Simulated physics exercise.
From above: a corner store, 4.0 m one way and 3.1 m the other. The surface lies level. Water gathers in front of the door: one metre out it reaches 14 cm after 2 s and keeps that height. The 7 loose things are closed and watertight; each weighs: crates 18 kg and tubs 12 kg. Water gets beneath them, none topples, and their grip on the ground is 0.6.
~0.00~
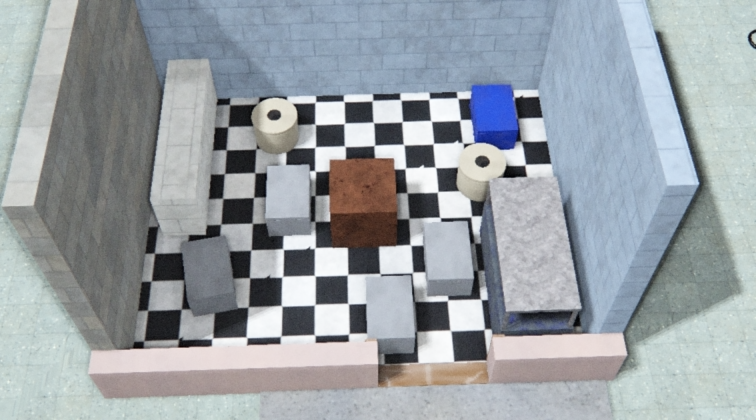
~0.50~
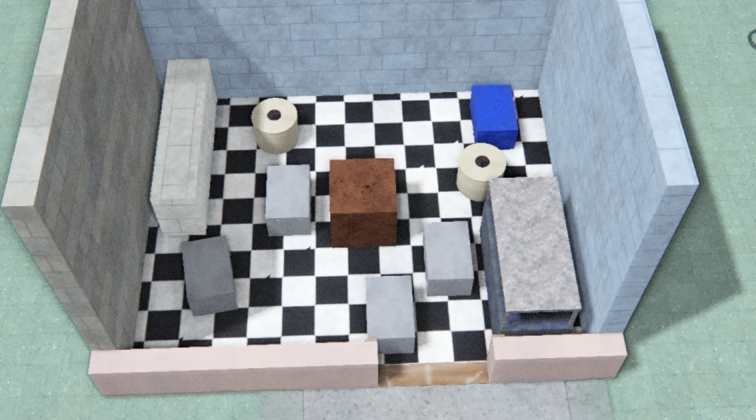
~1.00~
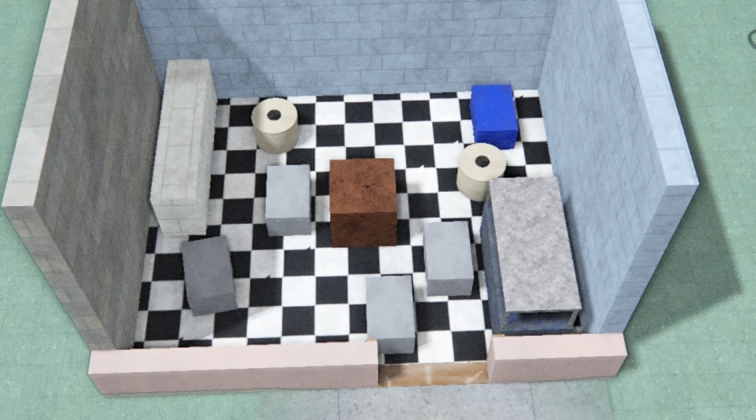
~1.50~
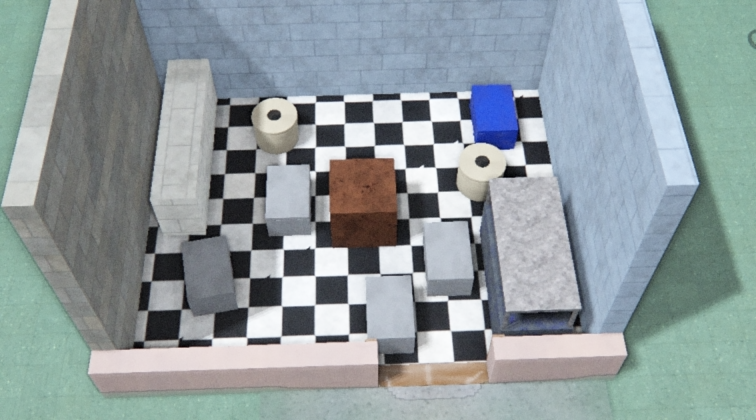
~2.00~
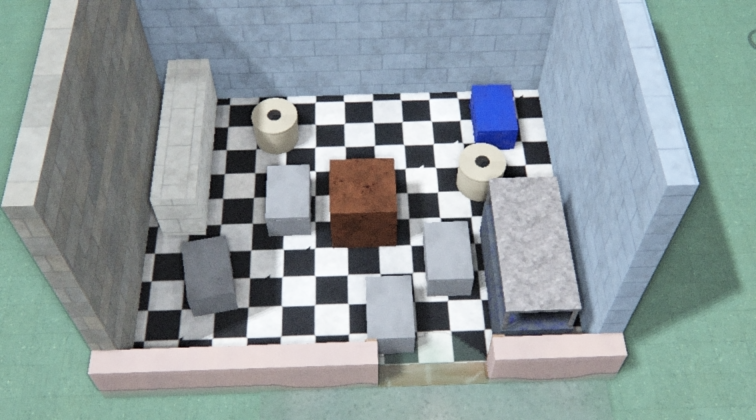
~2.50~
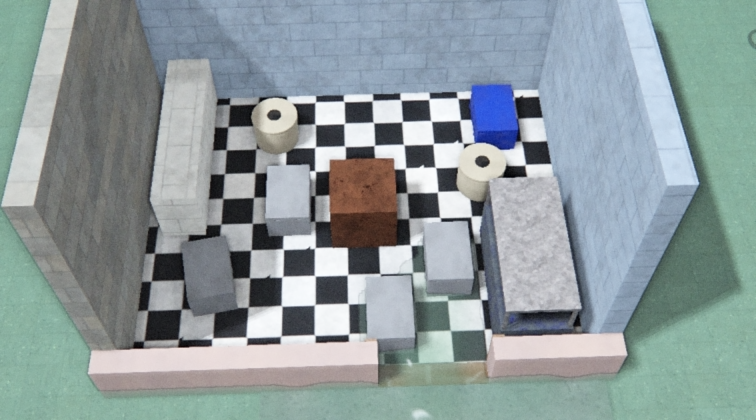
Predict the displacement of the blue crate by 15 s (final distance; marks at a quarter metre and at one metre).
Blue crate gets carried off.
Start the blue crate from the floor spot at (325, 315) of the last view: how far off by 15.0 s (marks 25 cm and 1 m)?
It moves a short way.
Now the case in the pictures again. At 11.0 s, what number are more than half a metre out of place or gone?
I count 2.
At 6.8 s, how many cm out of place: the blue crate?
About 0 cm.
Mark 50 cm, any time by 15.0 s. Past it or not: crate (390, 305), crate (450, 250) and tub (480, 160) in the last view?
In turn: Over, past it, more.
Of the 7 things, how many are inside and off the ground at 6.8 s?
I count 0.
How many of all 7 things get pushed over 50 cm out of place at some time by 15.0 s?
4 of them.
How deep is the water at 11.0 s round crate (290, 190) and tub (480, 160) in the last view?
About 5 and 7 cm.
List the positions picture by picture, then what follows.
In the first frame, the blue crate at (495, 107), on the bottom; 0.0 m2 under water; 0 of 7 have shifted.
In the second frame, the blue crate at (495, 107) rests on the ground; water covers 0.0 m2; 0 of 7 have shifted.
In the third frame, the blue crate at (495, 107) rests on the ground; water covers 0.0 m2; 0 of 7 have shifted.
In the fourth frame, the blue crate at (495, 107) rests on the ground; 0.0 m2 under water; 0 of 7 have shifted.
In the fifth frame, the blue crate at (495, 107), on the bottom; 0.1 m2 under water; 0 of 7 have shifted.
In the sixth frame, the blue crate at (495, 107), on the bottom; 0.5 m2 under water; 0 of 7 have shifted.
After 3.5 s the blue crate is near (495, 107), 0.0 m from its start, aground; 0 afloat.
After 6.8 s the blue crate is near (495, 107), 0.0 m from its start, aground; 0 afloat.
After 11.0 s the blue crate is near (403, 95), 0.9 m from its start, aground; 1 afloat.
After 15.0 s the blue crate is near (275, 140), 2.2 m from its start, afloat; 7 afloat.
